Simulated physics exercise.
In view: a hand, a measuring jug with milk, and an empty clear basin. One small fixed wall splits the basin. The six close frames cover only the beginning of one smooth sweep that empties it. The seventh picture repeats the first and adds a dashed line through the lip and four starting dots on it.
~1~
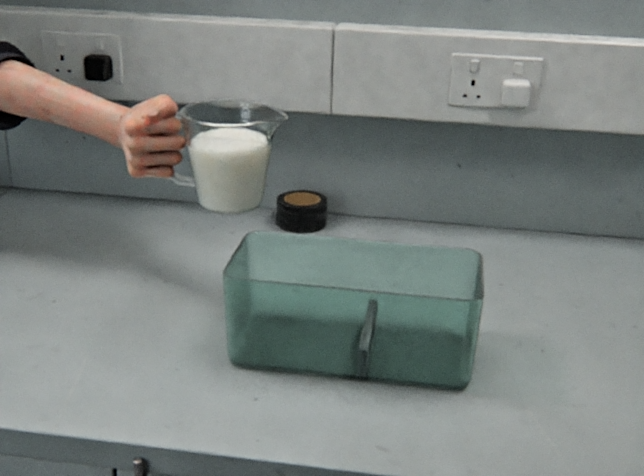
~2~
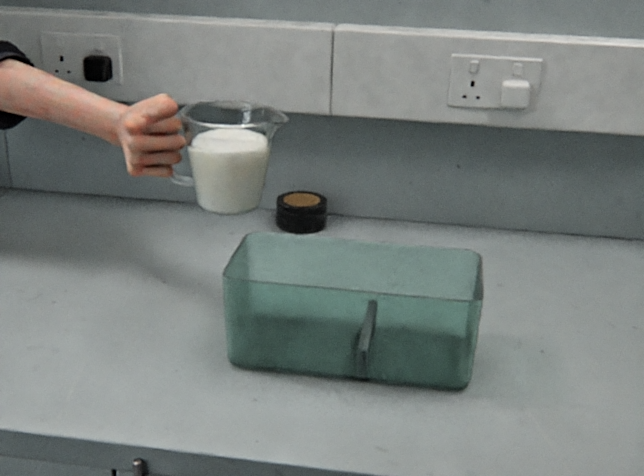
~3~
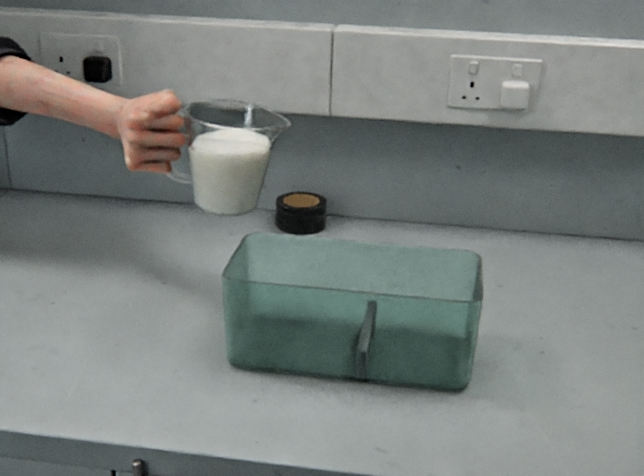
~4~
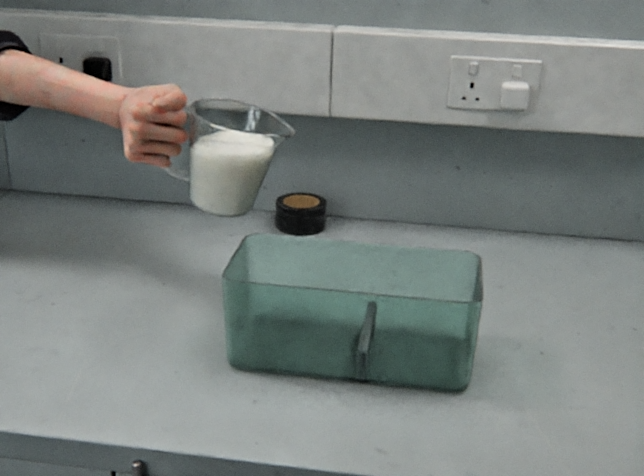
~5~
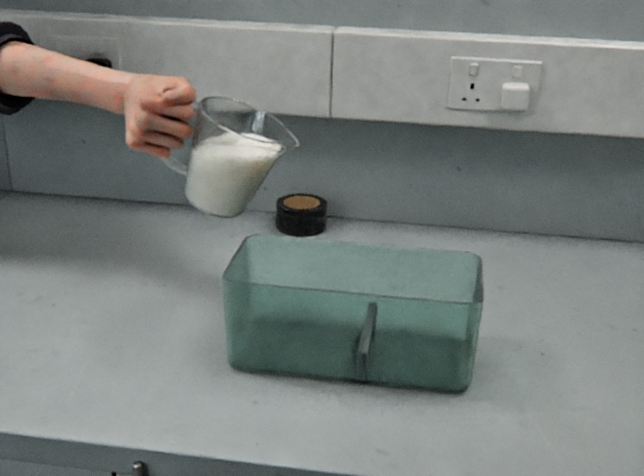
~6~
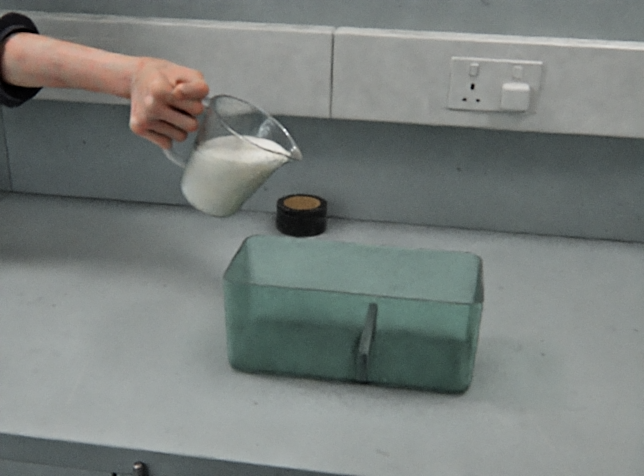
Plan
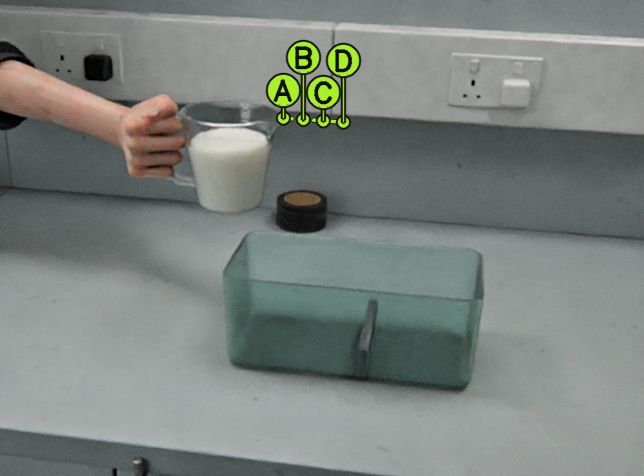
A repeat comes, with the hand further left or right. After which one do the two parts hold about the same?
I would pick spot C.
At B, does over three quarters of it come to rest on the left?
Yes.
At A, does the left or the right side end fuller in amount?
More ends on the left.
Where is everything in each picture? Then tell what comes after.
Upright, lip at (286, 118); basin from (228, 360) to (471, 386); top of the wall at (369, 322); nothing has left yet.
Upright, lip at (287, 120); nothing has left yet.
Tipped about 6°, lip at (289, 125); nothing has left yet.
Tipped about 12°, lip at (293, 134); nothing has left yet.
Tipped about 21°, lip at (298, 145); nothing has left yet.
Tipped about 31°, lip at (300, 158); nothing has left yet.
On the marked copy, A at (283, 118); B at (303, 119); C at (323, 120); D at (343, 122).
If A is chosen, about 91 % ends left of the wall and 7 % right of it.
If B is chosen, about 93 % ends left of the wall and 5 % right of it.
If C is chosen, about 51 % ends left of the wall and 48 % right of it.
If D is chosen, about 17 % ends left of the wall and 82 % right of it.
